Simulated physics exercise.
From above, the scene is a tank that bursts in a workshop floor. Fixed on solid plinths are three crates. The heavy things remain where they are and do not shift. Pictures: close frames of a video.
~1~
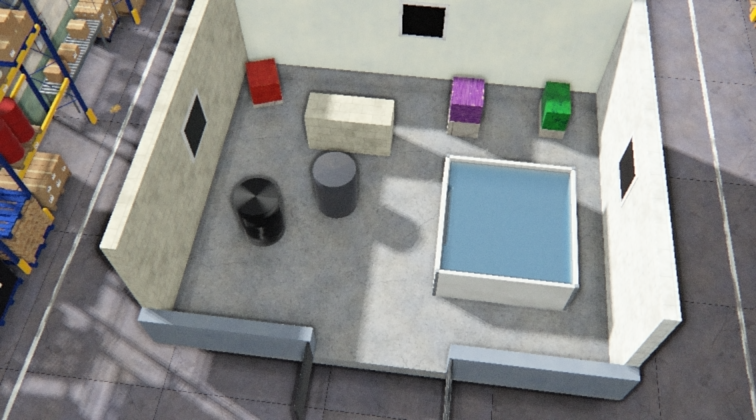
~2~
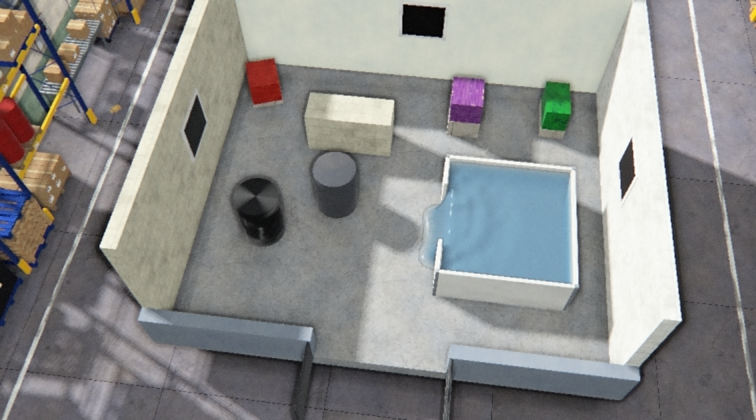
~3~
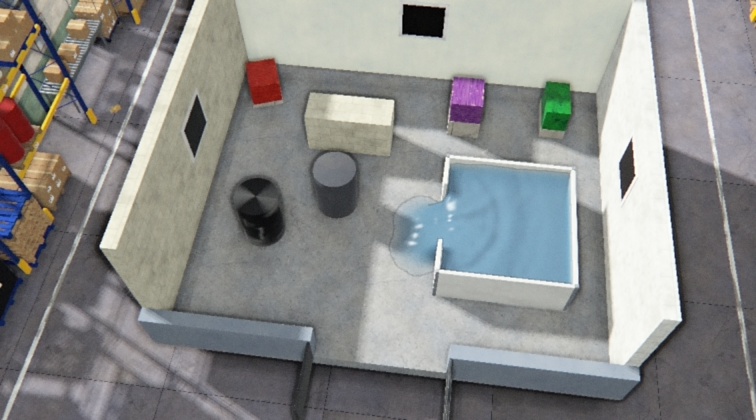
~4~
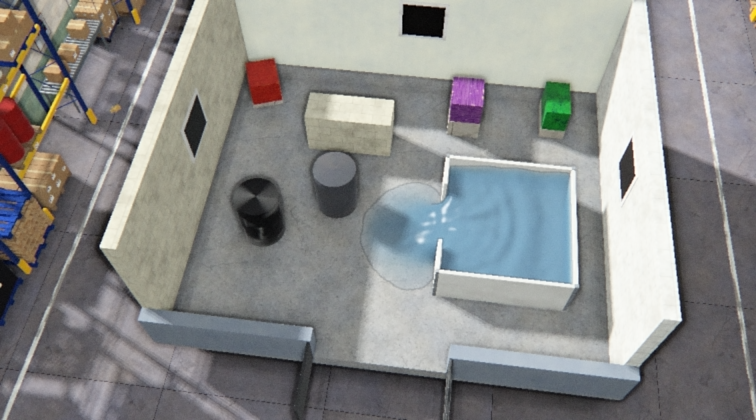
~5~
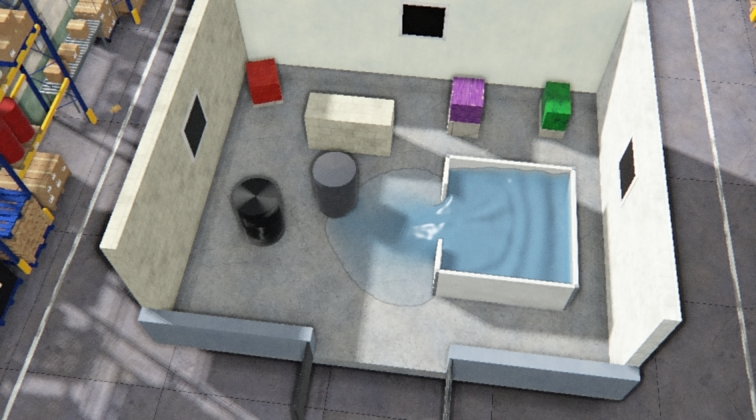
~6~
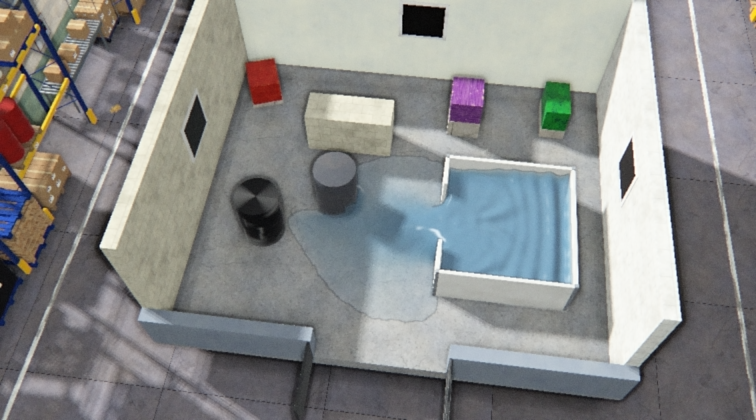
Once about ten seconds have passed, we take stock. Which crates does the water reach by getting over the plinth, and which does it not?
Green crate: High enough; purple crate: High enough; red crate: Too low.
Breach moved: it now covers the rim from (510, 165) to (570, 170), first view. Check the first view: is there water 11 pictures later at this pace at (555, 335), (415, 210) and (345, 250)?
Point by point: Unwetted, unwetted, unwetted.
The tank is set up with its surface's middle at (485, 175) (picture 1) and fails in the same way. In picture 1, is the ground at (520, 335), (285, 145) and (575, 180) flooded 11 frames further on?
First unwetted; next drenched; last unwetted.
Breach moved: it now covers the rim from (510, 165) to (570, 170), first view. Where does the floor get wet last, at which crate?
It's the red crate.
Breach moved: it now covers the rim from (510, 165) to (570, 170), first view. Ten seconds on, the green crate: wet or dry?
I'd say the green crate gets flooded.
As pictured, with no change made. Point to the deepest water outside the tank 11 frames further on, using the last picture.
It will be deepest around (178, 327).
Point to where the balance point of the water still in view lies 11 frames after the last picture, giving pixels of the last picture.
I'd place it roughly at (418, 239).
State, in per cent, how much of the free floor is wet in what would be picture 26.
Close to 55 in a hundred, I think.
A moment on, water covers 30 % of the floor; the green crate not reached, the purple crate water round its plinth, the red crate not reached.
Next, water covers 40 % of the floor; the green crate not reached, the purple crate water round its plinth, the red crate not reached.
Then, water covers 55 % of the floor; the green crate water round its plinth, the purple crate water round its plinth, the red crate water round its plinth.
Later, water covers 80 % of the floor; the green crate water round its plinth, the purple crate water round its plinth, the red crate water round its plinth.
In the end, water covers 100 % of the floor; the green crate stayed above the water, the purple crate stayed above the water, the red crate was topped.
